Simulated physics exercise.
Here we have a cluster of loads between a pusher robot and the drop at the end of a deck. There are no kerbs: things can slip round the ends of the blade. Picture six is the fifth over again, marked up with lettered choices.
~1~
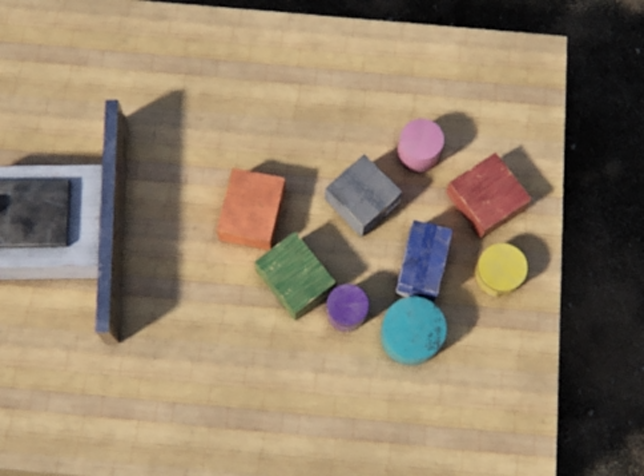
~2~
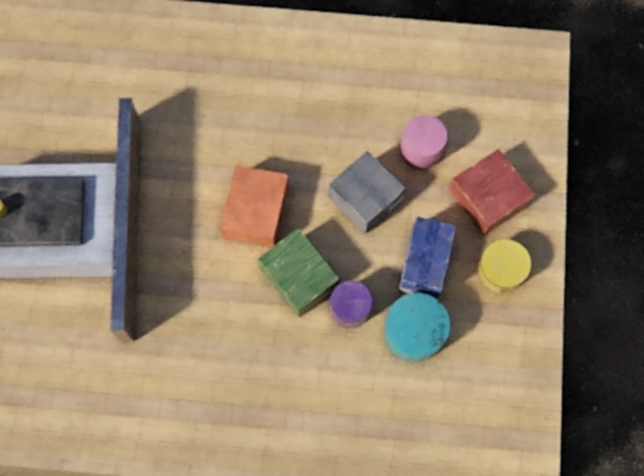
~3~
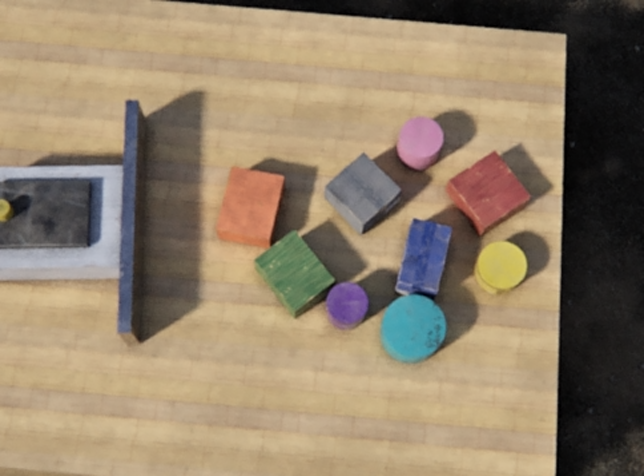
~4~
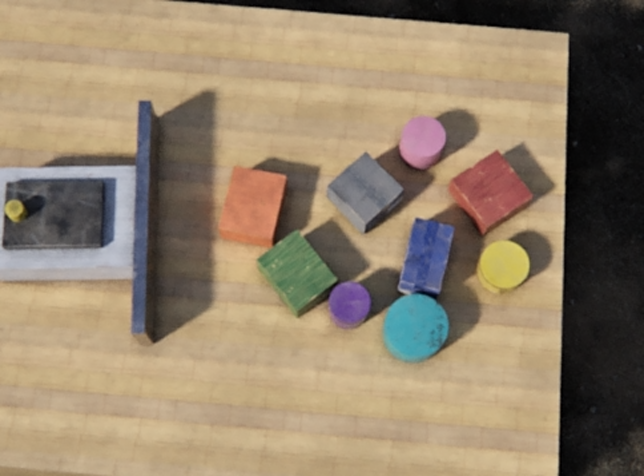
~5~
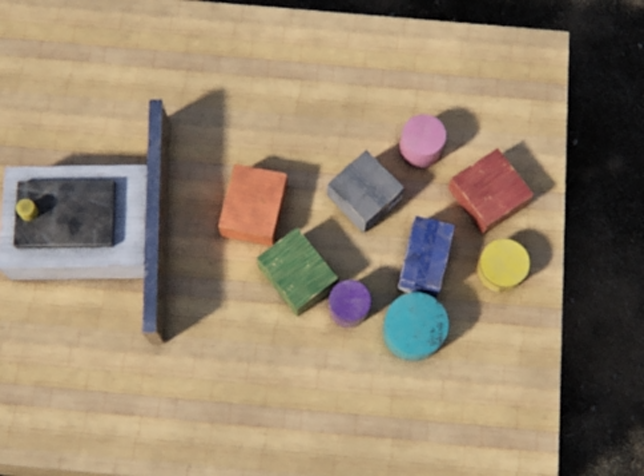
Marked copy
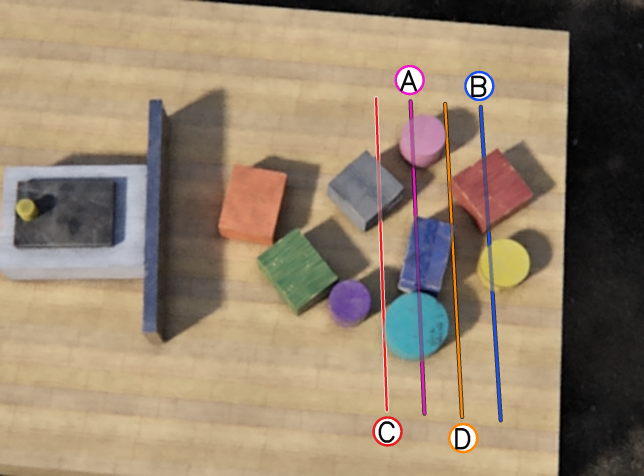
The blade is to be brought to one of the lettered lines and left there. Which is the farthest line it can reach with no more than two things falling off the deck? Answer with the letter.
At D, and not beyond.
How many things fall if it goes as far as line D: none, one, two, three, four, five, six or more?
In all, two.
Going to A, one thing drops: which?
The red crate goes over.
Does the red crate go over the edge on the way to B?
Yes.
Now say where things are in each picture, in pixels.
The first picture shows turquoise canister (413, 331); blue box (424, 262); pink canister (420, 146).
The second picture shows robot (41, 212); orange crate (255, 206).
The third picture shows robot (48, 214); green crate (295, 274).
The fourth picture shows robot (61, 215); grey parcel (365, 193).
The fifth picture shows robot (72, 214); turquoise canister (415, 327); blue box (426, 257); pink canister (422, 141).
On the marked copy, A at (417, 251); B at (490, 257); C at (381, 247); D at (453, 254).
With D. Early on, robot (181, 223); purple pail (354, 313); green crate (306, 276).
Further on, robot (291, 233); red crate (532, 184); yellow pail (525, 273).
At the end, robot (374, 240); yellow pail over the edge; red crate over the edge; two fallen.
As for the rest, A is within the limit but short; B drops five; C is within the limit but short.
